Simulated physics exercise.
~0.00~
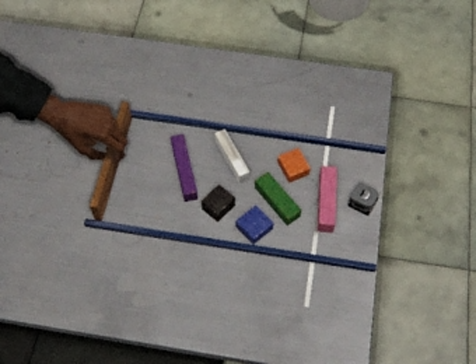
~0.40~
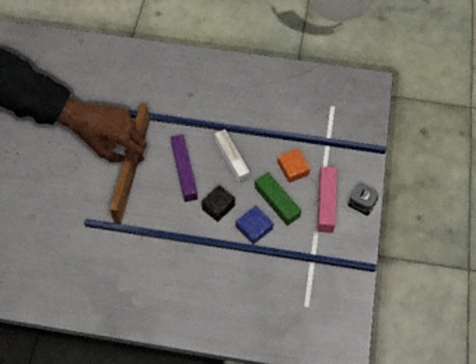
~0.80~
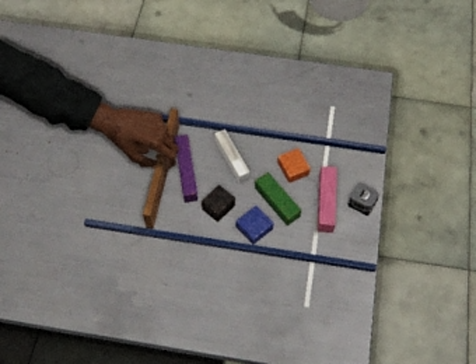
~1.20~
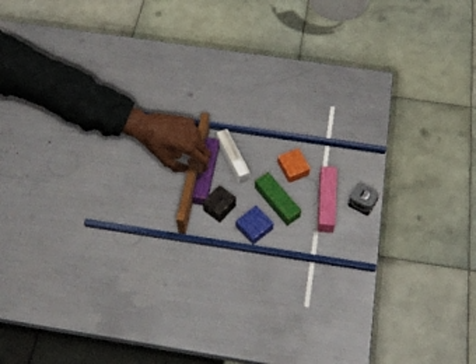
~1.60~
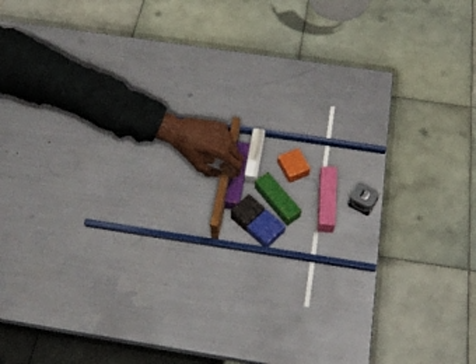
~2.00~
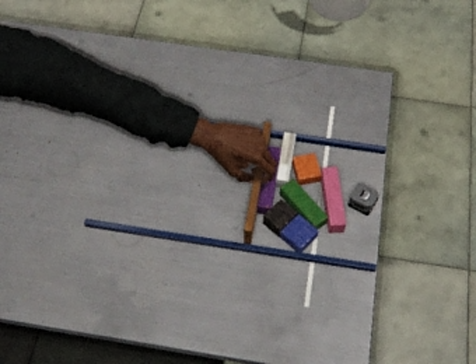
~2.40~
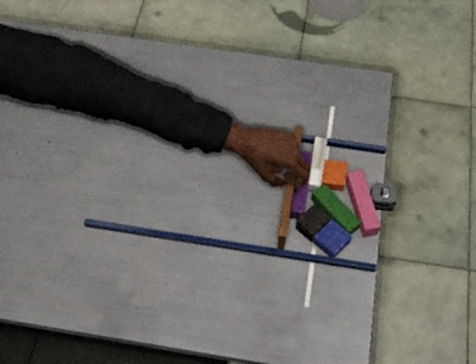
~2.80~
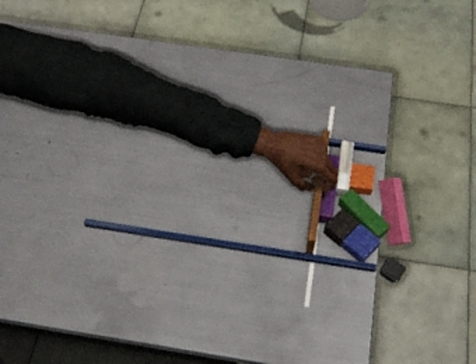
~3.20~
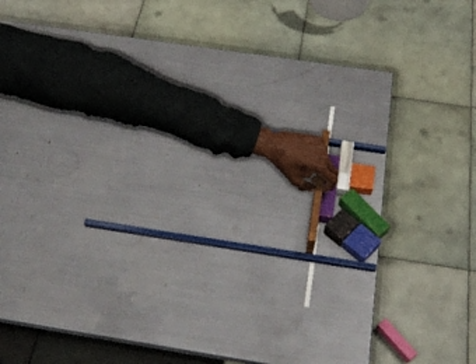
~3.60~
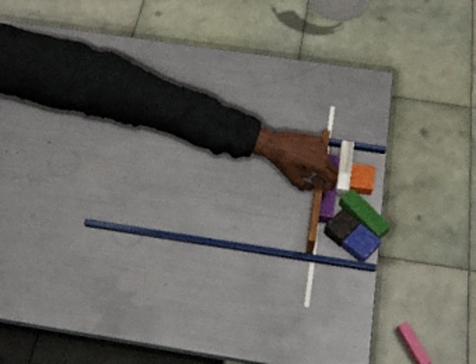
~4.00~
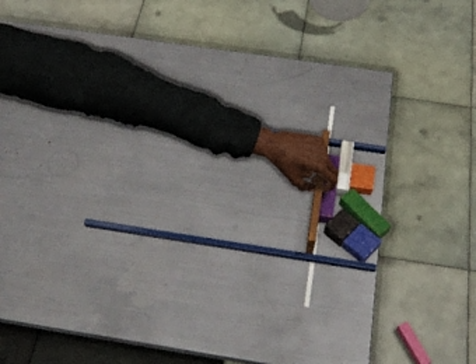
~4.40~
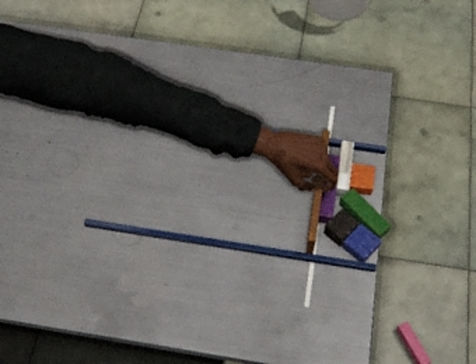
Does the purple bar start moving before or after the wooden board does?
The purple bar starts moving after the board, which slides right on its own before it reaches the bar.
